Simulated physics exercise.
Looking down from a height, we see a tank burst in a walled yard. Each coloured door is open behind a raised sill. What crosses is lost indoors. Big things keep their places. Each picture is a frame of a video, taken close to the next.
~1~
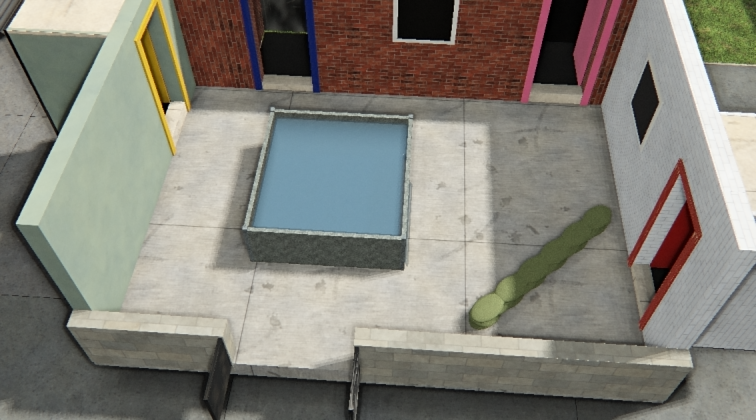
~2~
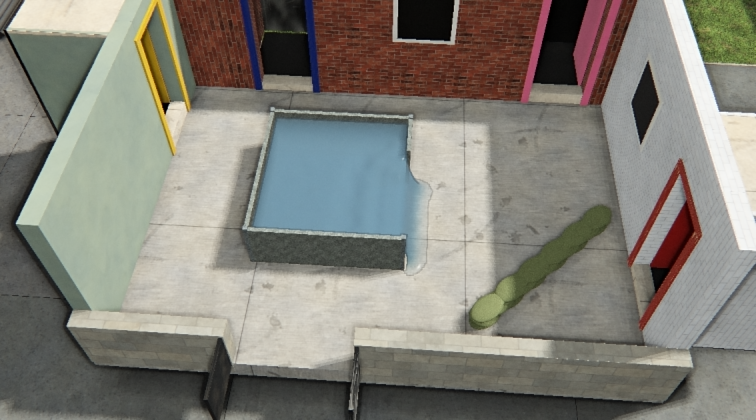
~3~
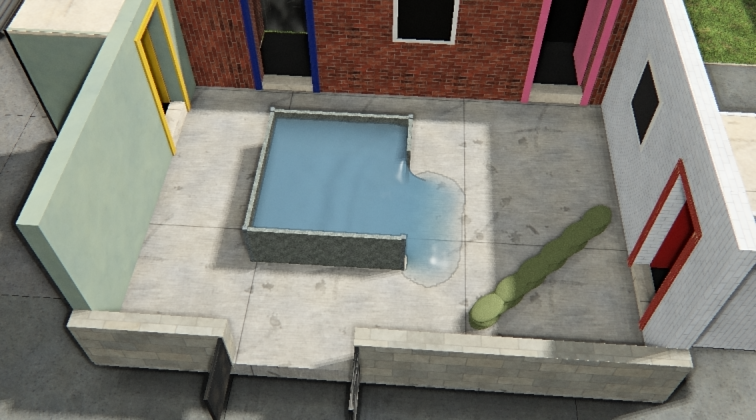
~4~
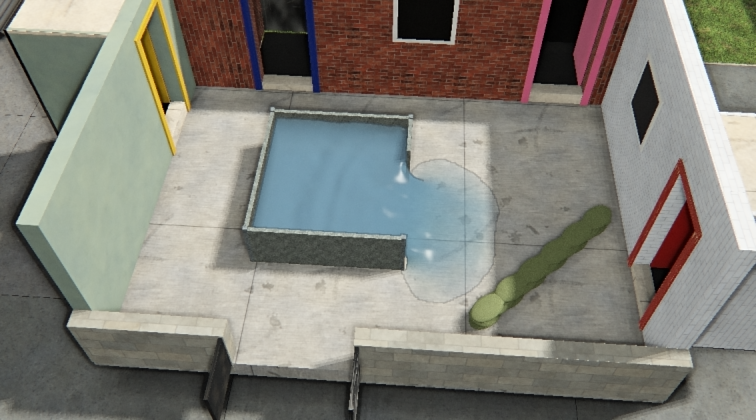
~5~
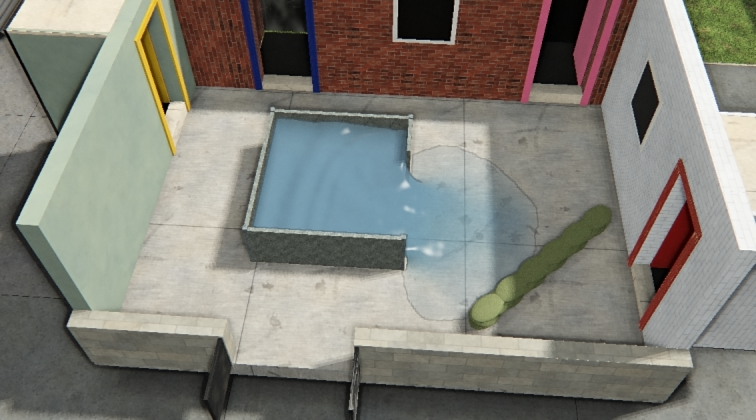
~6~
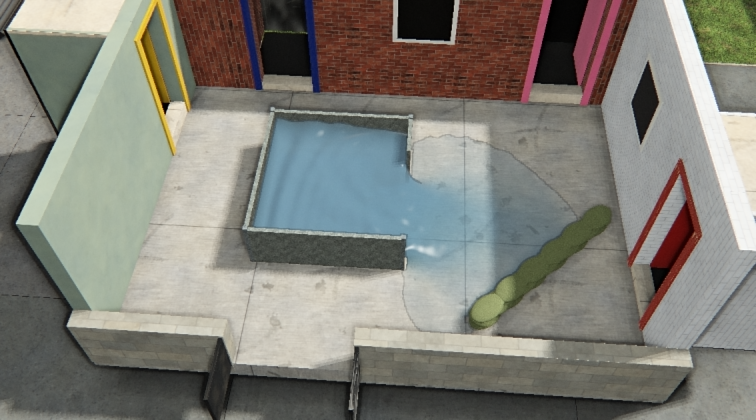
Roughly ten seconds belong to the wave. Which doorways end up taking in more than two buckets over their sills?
The blue door takes in two or fewer, the yellow door takes in two or fewer, the pink door takes in more than two, the red door takes in two or fewer.
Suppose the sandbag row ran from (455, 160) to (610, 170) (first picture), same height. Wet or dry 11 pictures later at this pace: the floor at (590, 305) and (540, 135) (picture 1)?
So the first spot would be waterlogged, and the other one left unsoaked.
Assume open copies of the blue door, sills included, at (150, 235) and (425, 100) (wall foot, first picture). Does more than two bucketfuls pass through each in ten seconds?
Note, in sequence - door one ends up lower; door two ends up lower.
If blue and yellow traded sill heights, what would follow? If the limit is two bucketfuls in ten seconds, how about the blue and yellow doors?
My answer: At blue the door misses the threshold, at yellow the door breaks the threshold.
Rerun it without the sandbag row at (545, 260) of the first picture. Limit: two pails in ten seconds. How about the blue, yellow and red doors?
Blue door remains within the limit, yellow door remains within the limit, red door exceeds the limit.
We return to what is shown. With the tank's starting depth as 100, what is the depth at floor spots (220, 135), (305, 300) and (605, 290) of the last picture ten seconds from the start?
In the order asked, some 14, 10 and 12 in a hundred.
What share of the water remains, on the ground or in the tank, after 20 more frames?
96 percent or thereabouts.
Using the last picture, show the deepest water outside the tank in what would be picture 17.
About at (588, 109).
A moment on, water covers 30 % of the floor; the blue door not reached, the yellow door not reached, the pink door not reached, the red door not reached.
Next, water covers 40 % of the floor; the blue door not reached, the yellow door not reached, the pink door wet at the sill, nothing in, the red door wet at the sill, nothing in.
Then, water covers 60 % of the floor; the blue door not reached, the yellow door not reached, the pink door far over two buckets in, the red door wet at the sill, nothing in.
Later, water covers 85 % of the floor; the blue door wet at the sill, nothing in, the yellow door wet at the sill, nothing in, the pink door far over two buckets in, the red door wet at the sill, nothing in.
In the end, water covers 95 % of the floor; the blue door under two buckets in, the yellow door wet at the sill, nothing in, the pink door far over two buckets in, the red door wet at the sill, nothing in.
